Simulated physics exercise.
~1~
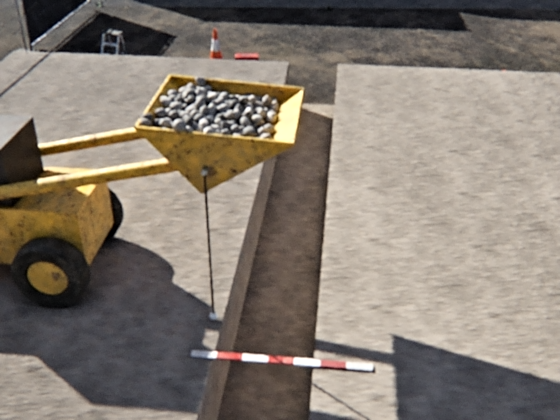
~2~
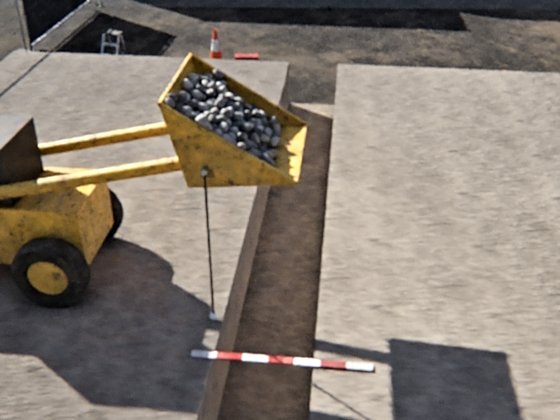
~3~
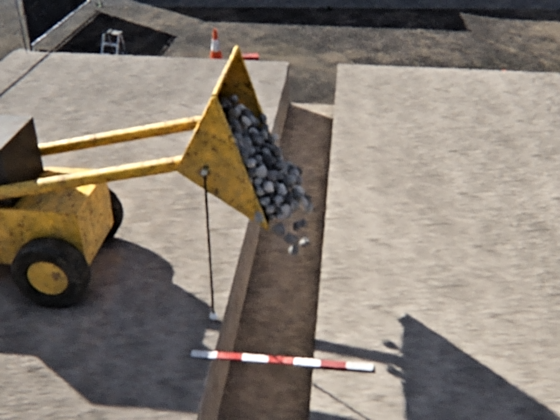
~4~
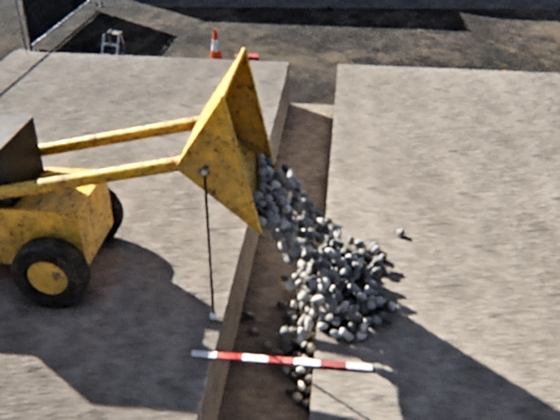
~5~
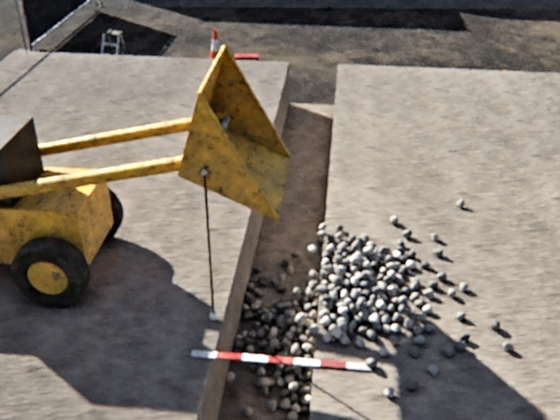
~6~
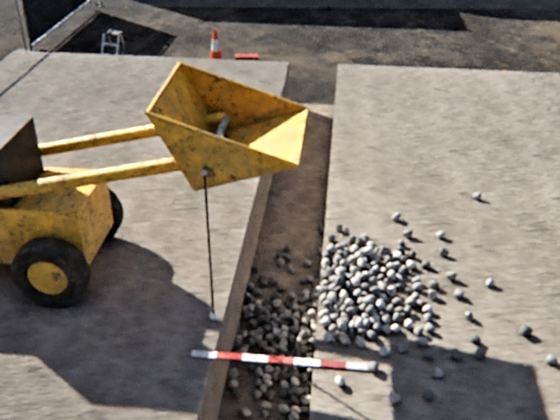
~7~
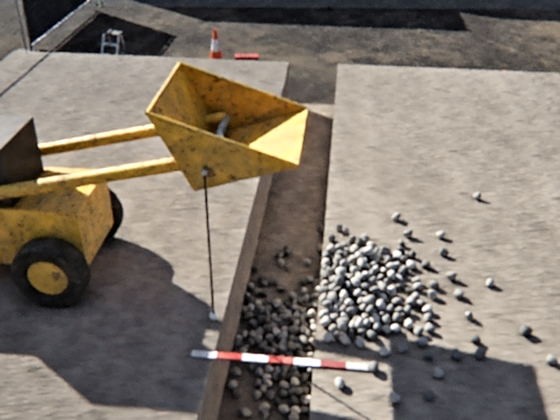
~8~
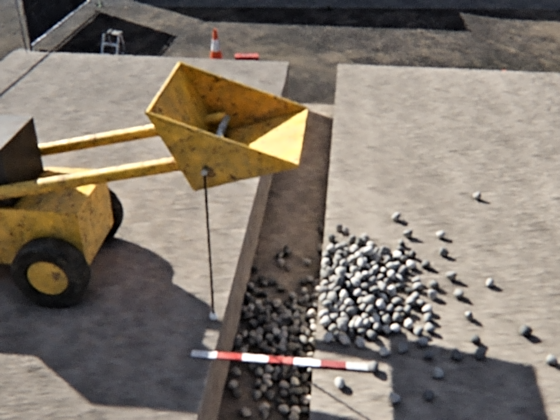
Yellow loader tipping grey cobbles from its bucket, spilling them into and beyond a trench, then levelling back partway, nearly empty.
